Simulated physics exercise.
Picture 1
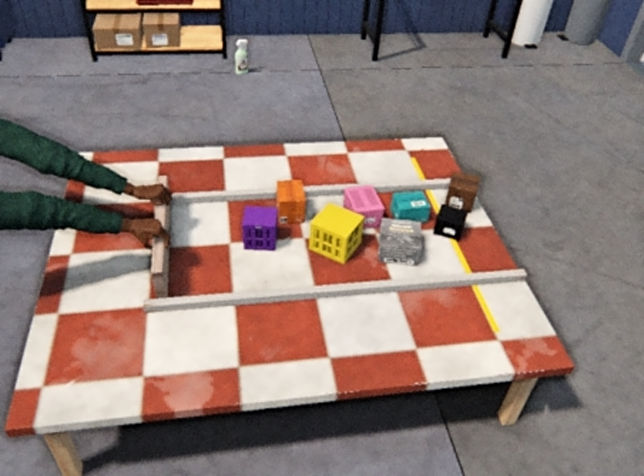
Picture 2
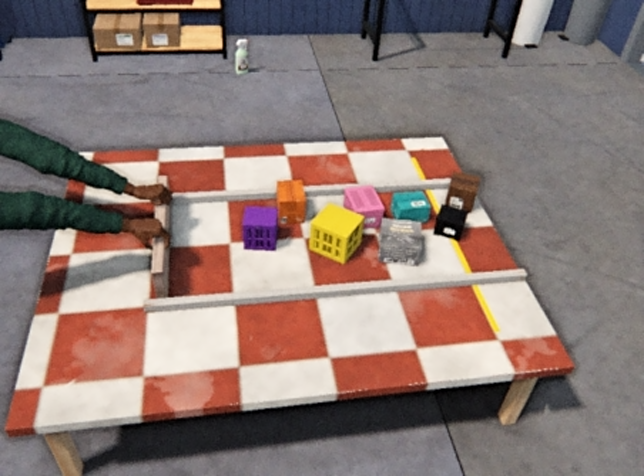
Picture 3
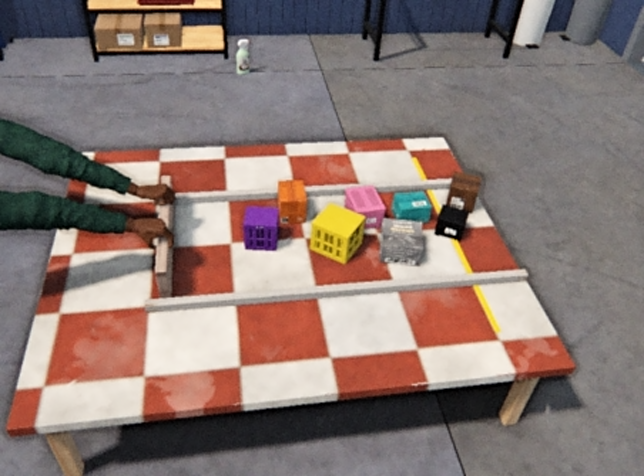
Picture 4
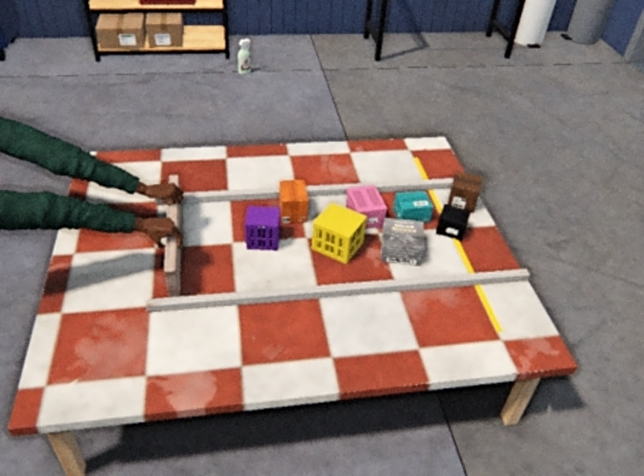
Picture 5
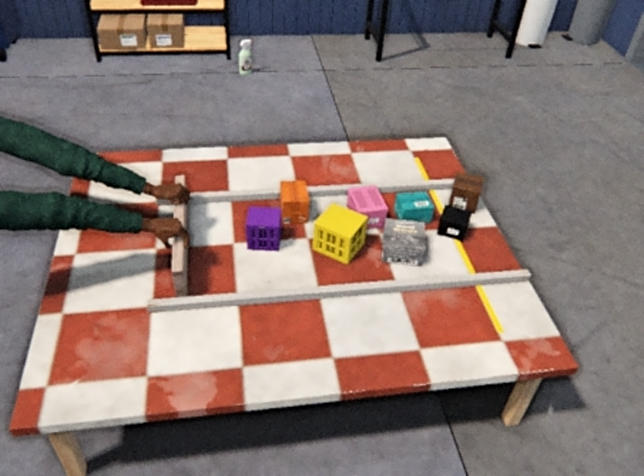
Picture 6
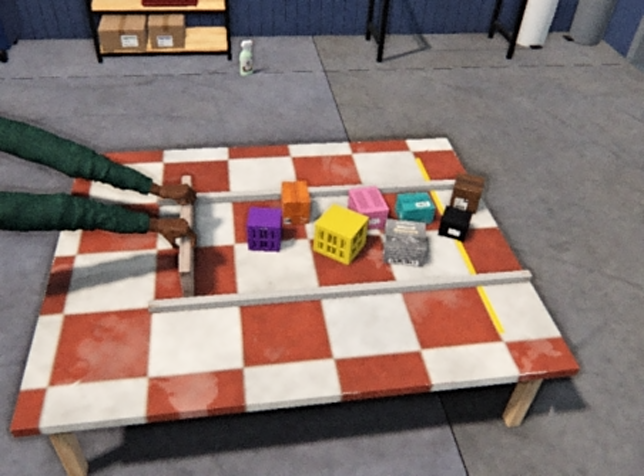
A plank between two rails, held by two hands in green sleeves, slid slowly a short way right across a red-and-white checkered table, while the colorful boxes ahead of it stayed put.
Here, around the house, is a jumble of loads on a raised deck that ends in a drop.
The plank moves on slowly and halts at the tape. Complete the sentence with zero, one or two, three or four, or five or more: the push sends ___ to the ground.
The push sends three or four to the ground.
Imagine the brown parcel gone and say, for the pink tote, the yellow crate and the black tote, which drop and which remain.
I'd say the pink tote stays aboard, the yellow crate stays aboard and the black tote gets knocked off.
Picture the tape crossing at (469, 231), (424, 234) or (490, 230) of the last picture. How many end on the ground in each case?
In that order 5, 1 and 8.
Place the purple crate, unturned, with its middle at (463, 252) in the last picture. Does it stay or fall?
From that spot it ends up off.
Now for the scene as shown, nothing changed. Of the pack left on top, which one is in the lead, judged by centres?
Answer: The grey box.
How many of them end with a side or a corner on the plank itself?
The count in contact is 2.
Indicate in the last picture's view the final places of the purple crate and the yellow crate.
Final positions - purple crate around (466, 207), yellow crate around (492, 224).
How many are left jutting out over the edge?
I get 3.
Early on, none off yet; brown parcel at rest near (467, 193); black tote at rest near (455, 224); turquoise parcel at rest near (415, 209).
A while later, none off yet; brown parcel leaning well over near (494, 189); black tote travelled about its own width near (478, 221); turquoise parcel travelled well along near (471, 202).
Finally, the number that fall off is three or four; lost, turquoise parcel, black tote and brown parcel.
